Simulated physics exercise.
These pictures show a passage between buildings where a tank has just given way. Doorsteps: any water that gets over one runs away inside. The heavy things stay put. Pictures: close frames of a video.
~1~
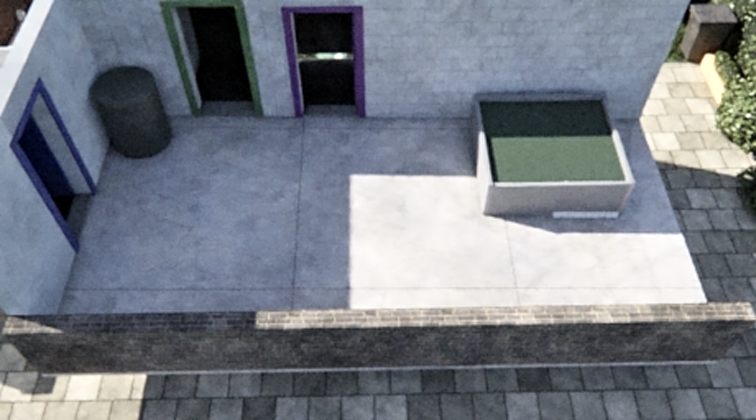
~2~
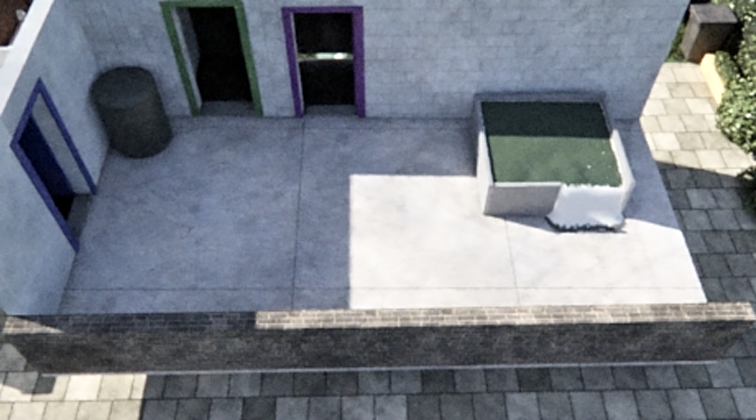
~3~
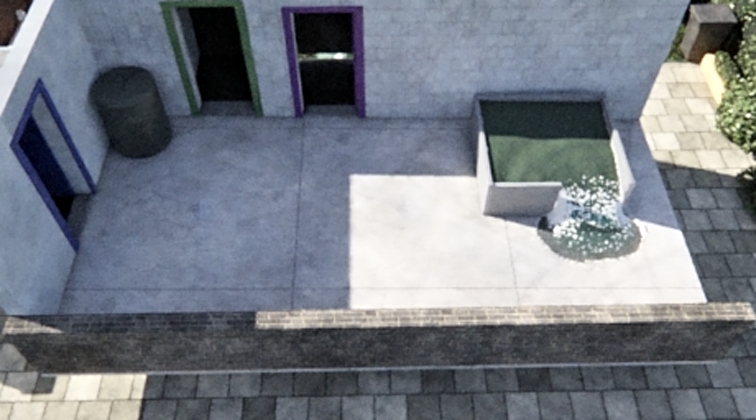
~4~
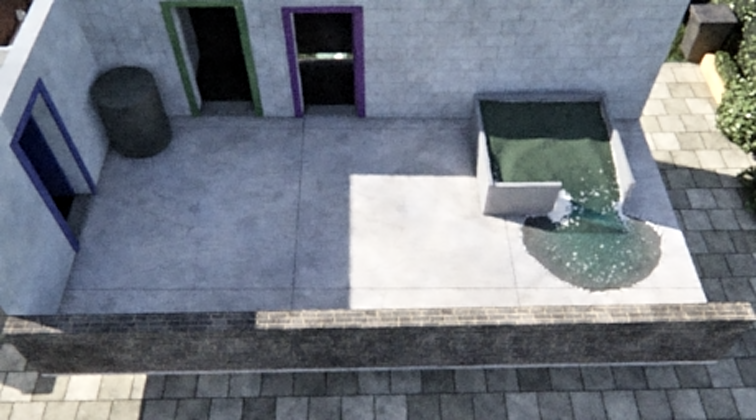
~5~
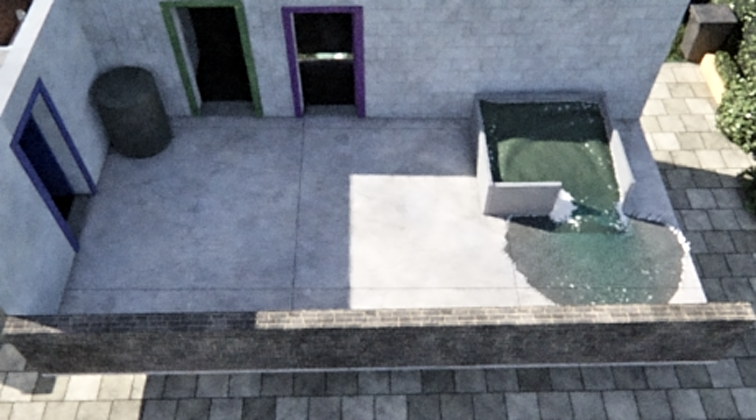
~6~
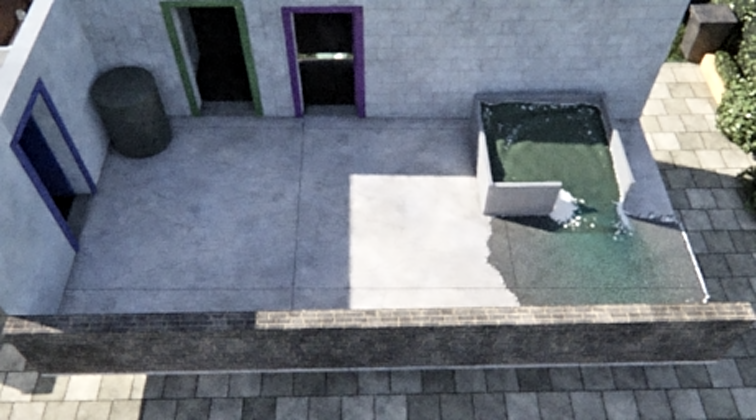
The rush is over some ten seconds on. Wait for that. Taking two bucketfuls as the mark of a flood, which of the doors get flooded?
The blue door stays below the mark, the purple door stays below the mark, the green door stays below the mark.
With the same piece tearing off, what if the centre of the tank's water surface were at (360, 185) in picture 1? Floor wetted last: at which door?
Door noted: The purple door.
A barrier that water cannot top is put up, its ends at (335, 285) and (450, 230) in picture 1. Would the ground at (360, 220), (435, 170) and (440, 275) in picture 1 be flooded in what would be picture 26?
Outcome per location, in sequence: Unsoaked, unsoaked, soaking.
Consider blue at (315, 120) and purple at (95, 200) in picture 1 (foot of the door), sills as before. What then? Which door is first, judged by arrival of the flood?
The door marked blue.
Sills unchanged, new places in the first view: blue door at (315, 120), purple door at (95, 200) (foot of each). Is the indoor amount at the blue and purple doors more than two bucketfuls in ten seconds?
The blue door lets less in; the purple door lets less in.
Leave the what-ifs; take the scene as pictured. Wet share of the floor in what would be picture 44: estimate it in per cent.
70 %.
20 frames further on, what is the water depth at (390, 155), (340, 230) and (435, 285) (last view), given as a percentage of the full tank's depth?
In the order asked, some 0, 4 and 6 in a hundred.
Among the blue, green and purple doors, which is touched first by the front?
It would be the purple one.
A moment on, water covers 15 % of the floor; the blue door not reached, the purple door not reached, the green door not reached.
Next, water covers 20 % of the floor; the blue door not reached, the purple door not reached, the green door not reached.
Then, water covers 40 % of the floor; the blue door not reached, the purple door not reached, the green door not reached.
Later, water covers 70 % of the floor; the blue door not reached, the purple door wet at the sill, nothing in, the green door not reached.
In the end, water covers 65 % of the floor; the blue door not reached, the purple door wet at the sill, nothing in, the green door wet at the sill, nothing in.
